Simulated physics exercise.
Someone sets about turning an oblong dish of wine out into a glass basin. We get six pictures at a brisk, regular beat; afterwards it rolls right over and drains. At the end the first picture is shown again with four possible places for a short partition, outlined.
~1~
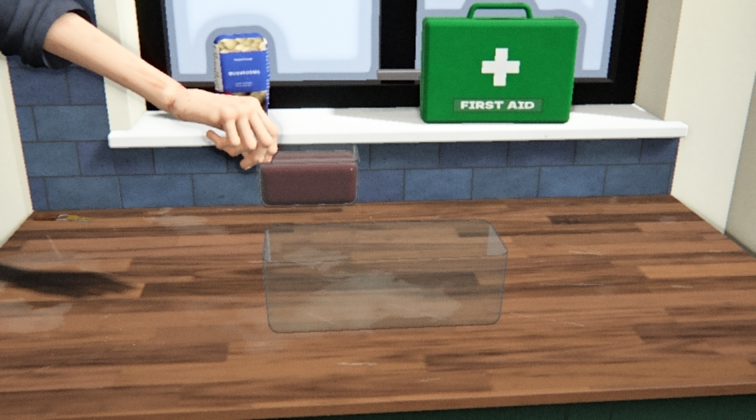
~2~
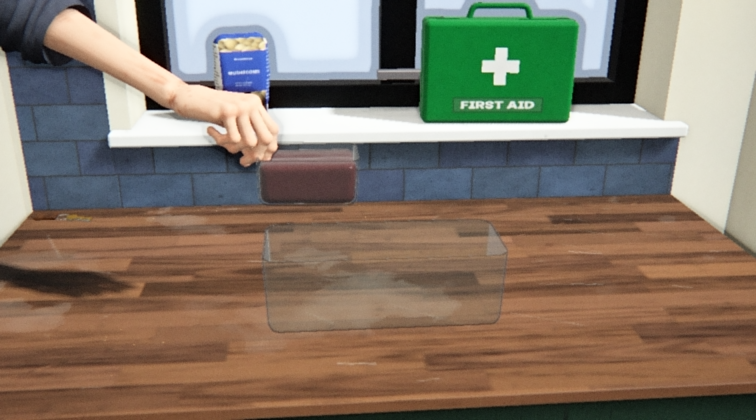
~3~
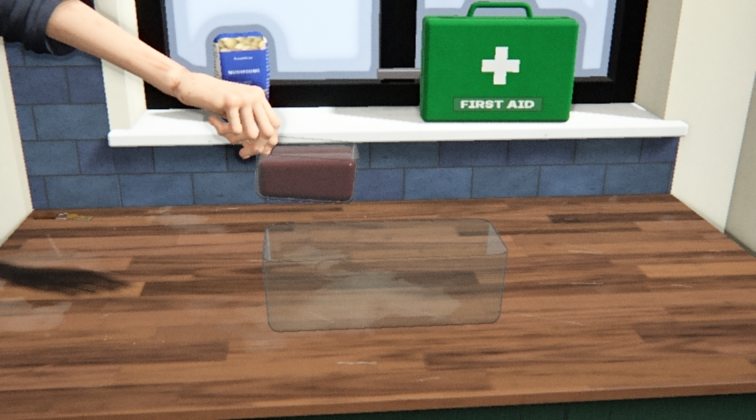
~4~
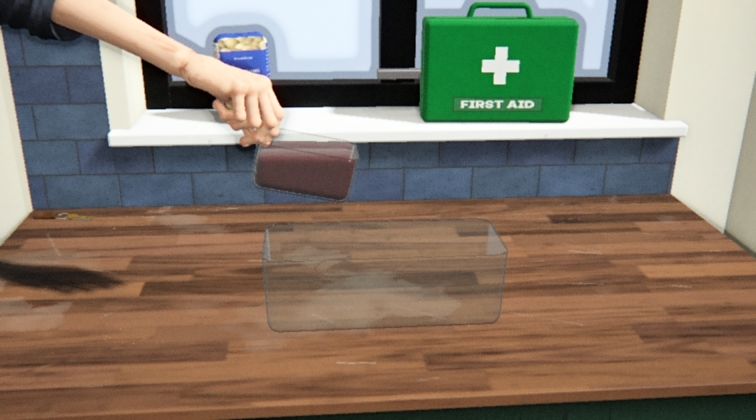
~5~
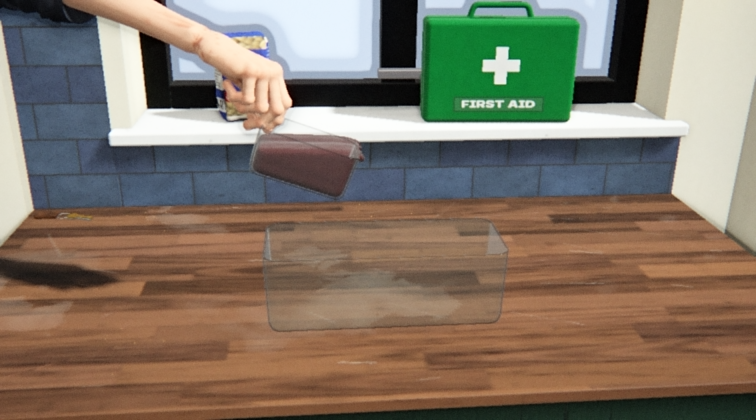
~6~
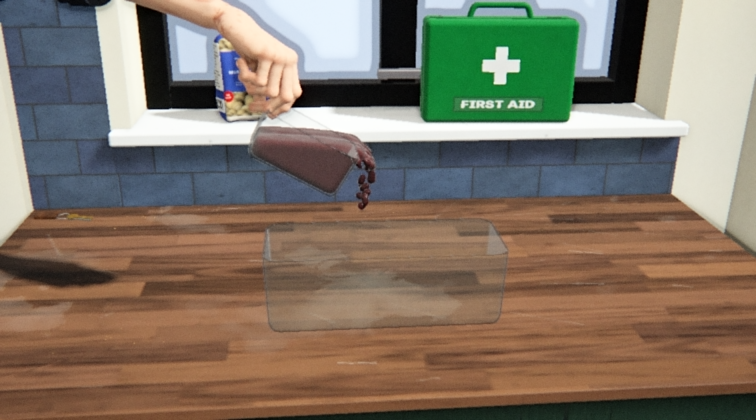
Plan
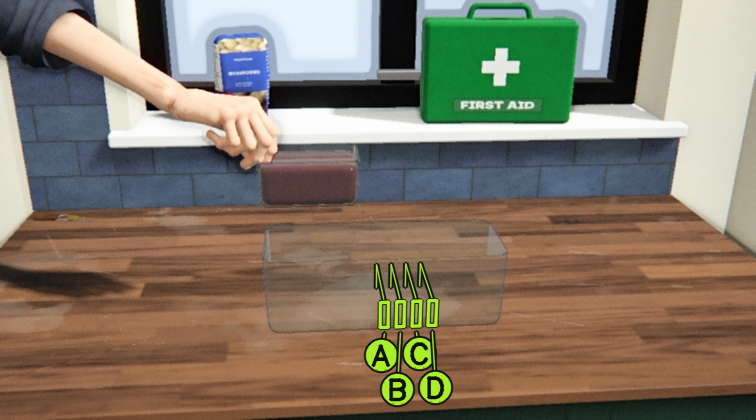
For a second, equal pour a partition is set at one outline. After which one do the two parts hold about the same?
D is best.
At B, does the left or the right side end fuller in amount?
The right one.
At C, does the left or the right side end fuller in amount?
The right side.
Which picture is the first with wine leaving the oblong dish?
Picture 5.
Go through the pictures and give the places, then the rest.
Upright, lip at (356, 151); basin from (268, 330) to (500, 321); nothing has left yet.
Upright, lip at (355, 151); nothing has left yet.
Tipped about 5°, lip at (355, 150); nothing has left yet.
Tipped about 12°, lip at (355, 150); nothing has left yet.
Tipped about 20°, lip at (356, 150); wine is over the lip, down to (360, 154).
Tipped about 30°, lip at (356, 150); wine is over the lip, down to (362, 202).
On the marked copy, A at (384, 333); B at (400, 332); C at (416, 332); D at (432, 331).
With A, about 7 % ends left of the wall and 90 % right of it; 3 % is lost outside.
With B, about 10 % ends left of the wall and 87 % right of it; 3 % is lost outside.
With C, about 27 % ends left of the wall and 70 % right of it; 3 % is lost outside.
With D, about 44 % ends left of the wall and 53 % right of it; 3 % is lost outside.
